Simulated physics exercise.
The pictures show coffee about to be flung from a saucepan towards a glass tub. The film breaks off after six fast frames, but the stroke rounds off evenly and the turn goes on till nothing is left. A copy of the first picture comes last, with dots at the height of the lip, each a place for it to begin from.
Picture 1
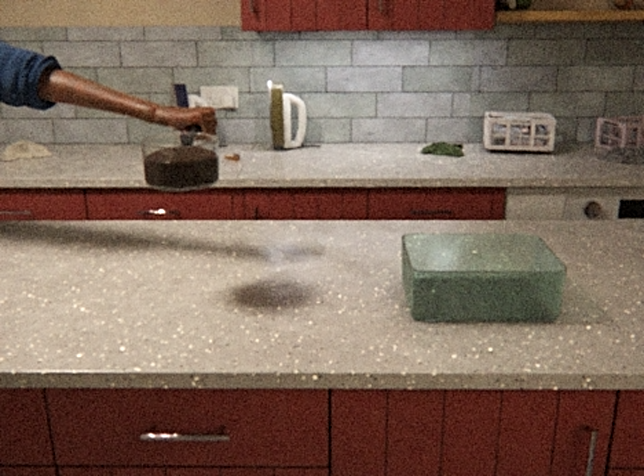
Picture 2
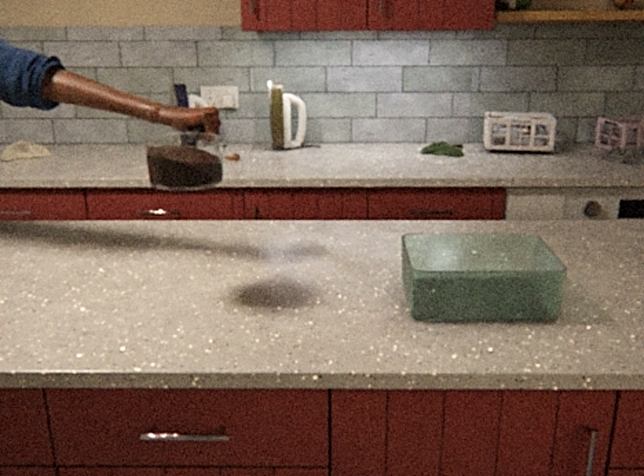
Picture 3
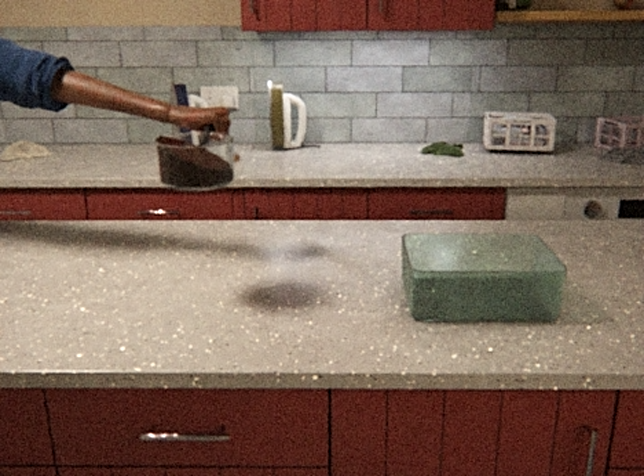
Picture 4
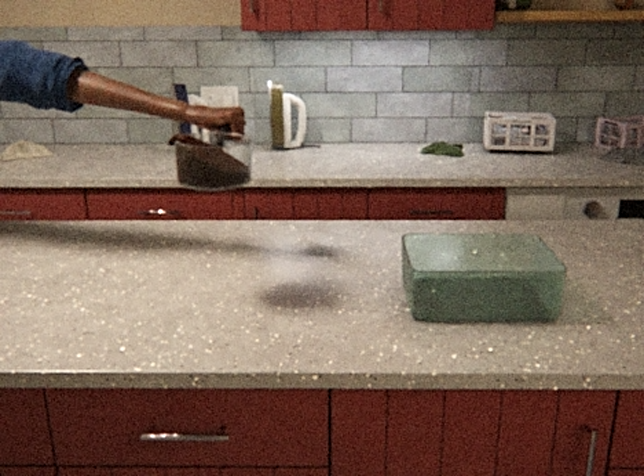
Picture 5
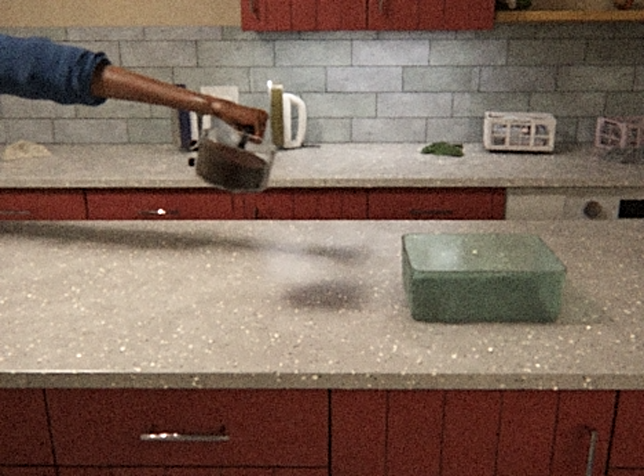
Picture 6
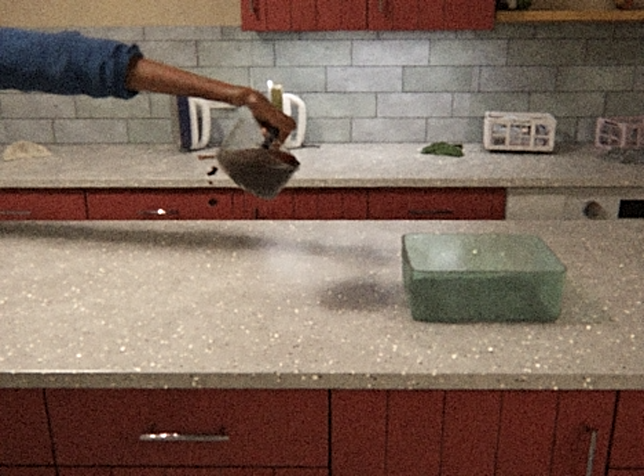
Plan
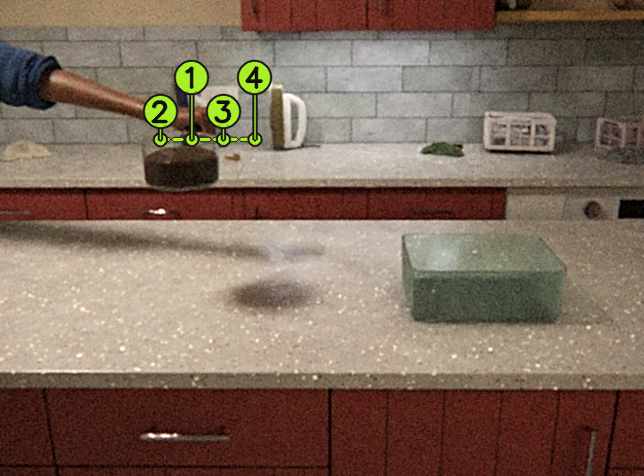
In the video, an arm in a blue sleeve carries a clear container of dark coffee rightward above a speckled counter towards a green tub, then tilts it as a few dark bits appear outside its left side.
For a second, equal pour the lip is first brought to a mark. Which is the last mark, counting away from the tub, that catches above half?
The limit is 4.
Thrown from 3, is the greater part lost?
Yes, it does.
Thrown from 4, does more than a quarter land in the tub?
Yes, it does.
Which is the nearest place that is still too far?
That is place 3.
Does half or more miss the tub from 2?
Yes, it does.
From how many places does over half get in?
One.
On the marked copy, 1 at (191, 139); 2 at (160, 139); 3 at (223, 139); 4 at (254, 139).
If 1 is chosen, about 0 % lands in the tub, 99 % falls short.
If 2 is chosen, about 0 % lands in the tub, 100 % falls short.
If 3 is chosen, about 26 % lands in the tub, 69 % falls short and 5 % goes beside or beyond.
If 4 is chosen, about 69 % lands in the tub, 17 % falls short and 14 % goes beside or beyond.
